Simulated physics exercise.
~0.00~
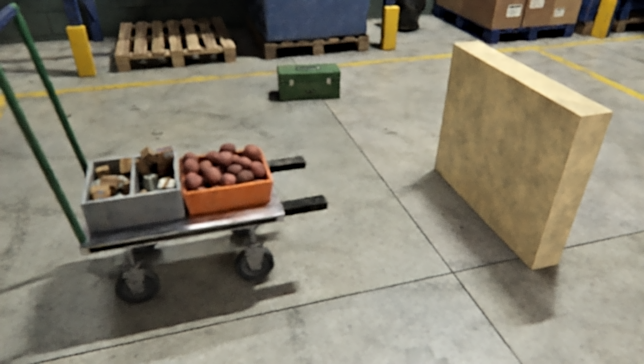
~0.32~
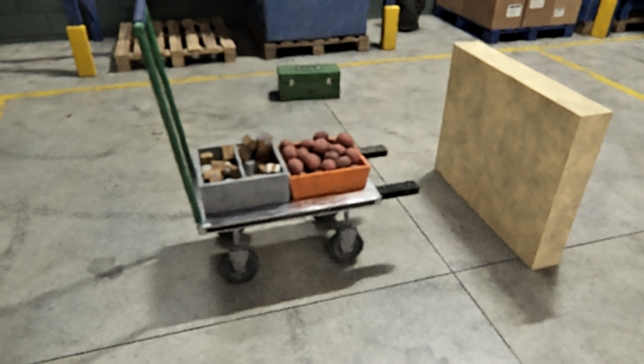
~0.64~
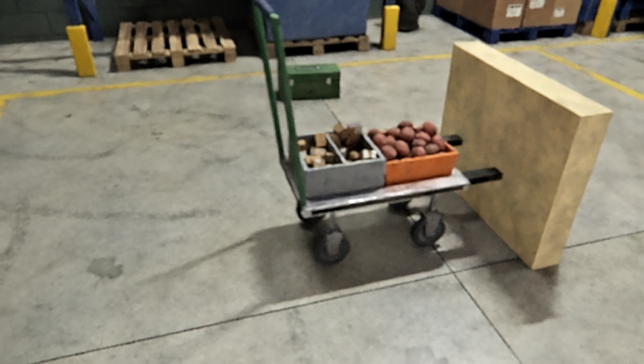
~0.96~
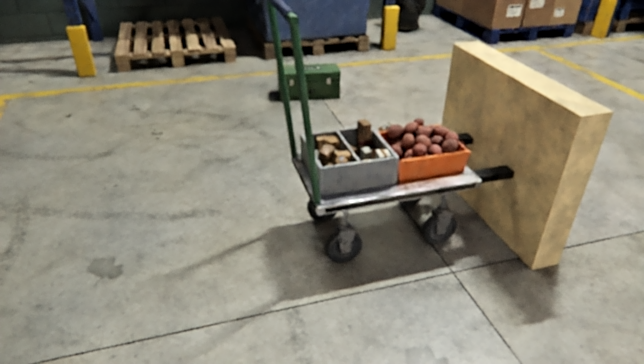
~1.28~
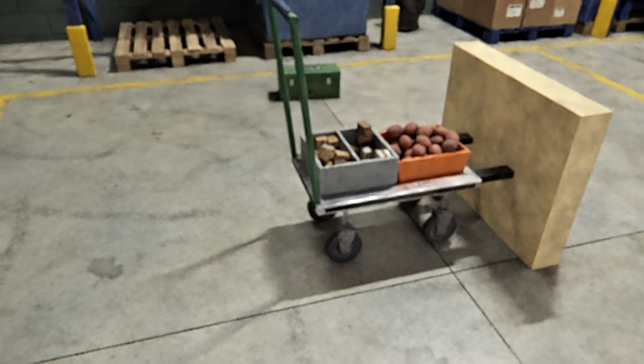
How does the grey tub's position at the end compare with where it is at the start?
At the start the grey tub is over on the left side of the view, well away from the tan wall. By the end it is near the middle, just in front of the green box and much closer to the wall.
To begin with, a flatbed trolley with a green handle stands out on the left of a concrete warehouse floor, carrying a grey tub of small parcels and an orange tub heaped with red potatoes. It rolls to the right towards a thick, tan, free-standing wall, passing in front of a green box on the floor. The small parcels shift about in the divided grey tub as it nears the wall. The trolley then comes to a stop with its front end up against the wall. It stays there, flat on its wheels, with both tubs still in place and plenty of potatoes in the orange one.
